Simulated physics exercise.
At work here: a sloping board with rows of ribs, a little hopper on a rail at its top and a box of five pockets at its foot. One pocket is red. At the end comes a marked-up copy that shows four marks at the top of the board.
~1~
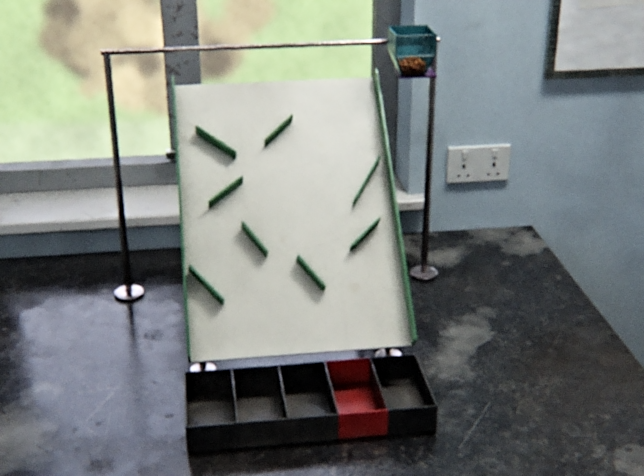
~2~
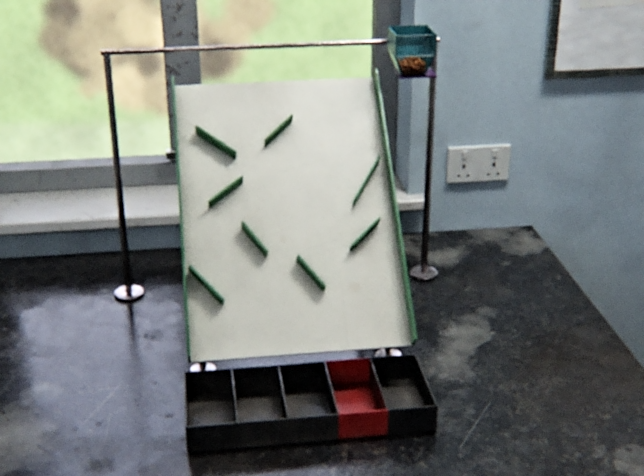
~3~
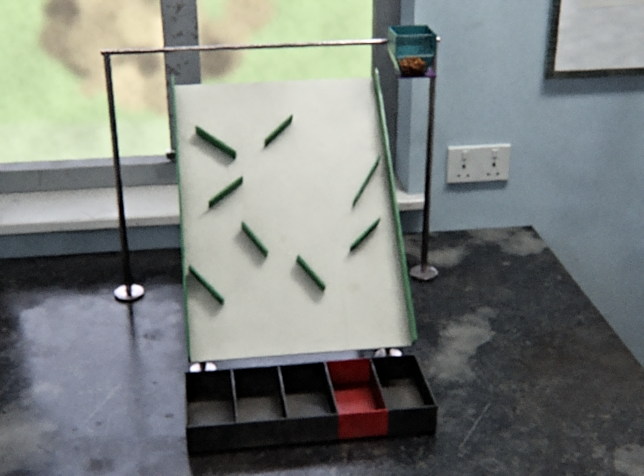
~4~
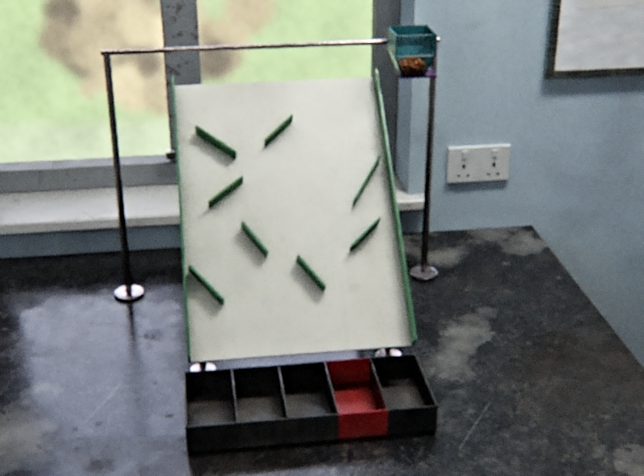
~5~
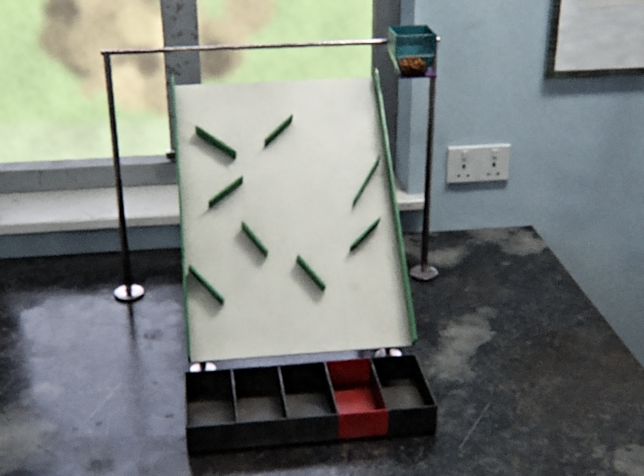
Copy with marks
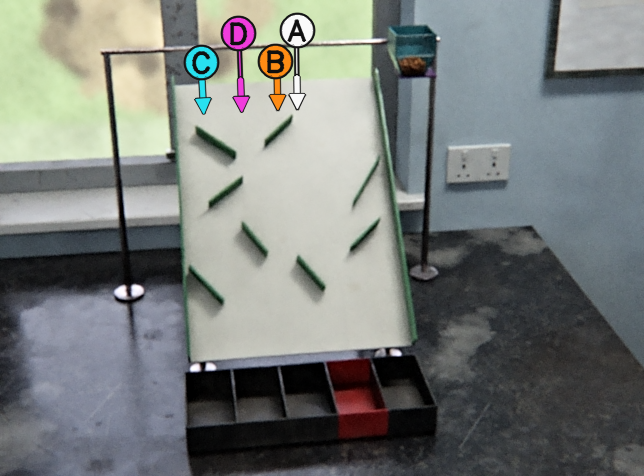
Nothing moves from start to end: a small green hopper holding orange-brown pieces sits at the right end of a metal rail above a sloping white board. The board's slanted green ribs stay bare, and the box of five pockets at its foot, one of them red, remains empty throughout.
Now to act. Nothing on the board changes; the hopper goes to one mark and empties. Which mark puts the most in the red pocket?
Best: A.
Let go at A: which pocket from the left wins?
It is the fourth one.
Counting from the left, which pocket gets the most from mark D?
It is the third one.
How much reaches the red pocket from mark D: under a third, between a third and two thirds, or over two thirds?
Mark D gives under a third.
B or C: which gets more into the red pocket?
B it is.
On the marked copy, mark A meets the board at (297, 103); mark B meets the board at (277, 104); mark C meets the board at (203, 108); mark D meets the board at (241, 106).
For mark A, roughly half in the red pocket, roughly a third in other pockets, just a few held on the board, just a few outside the box.
For mark B, roughly a third in the red pocket, roughly half in other pockets, just a few held on the board, just a few outside the box.
For mark C, about a tenth in the red pocket, the larger part in other pockets, about a tenth outside the box.
For mark D, roughly a quarter in the red pocket, roughly two thirds in other pockets, about a tenth outside the box.
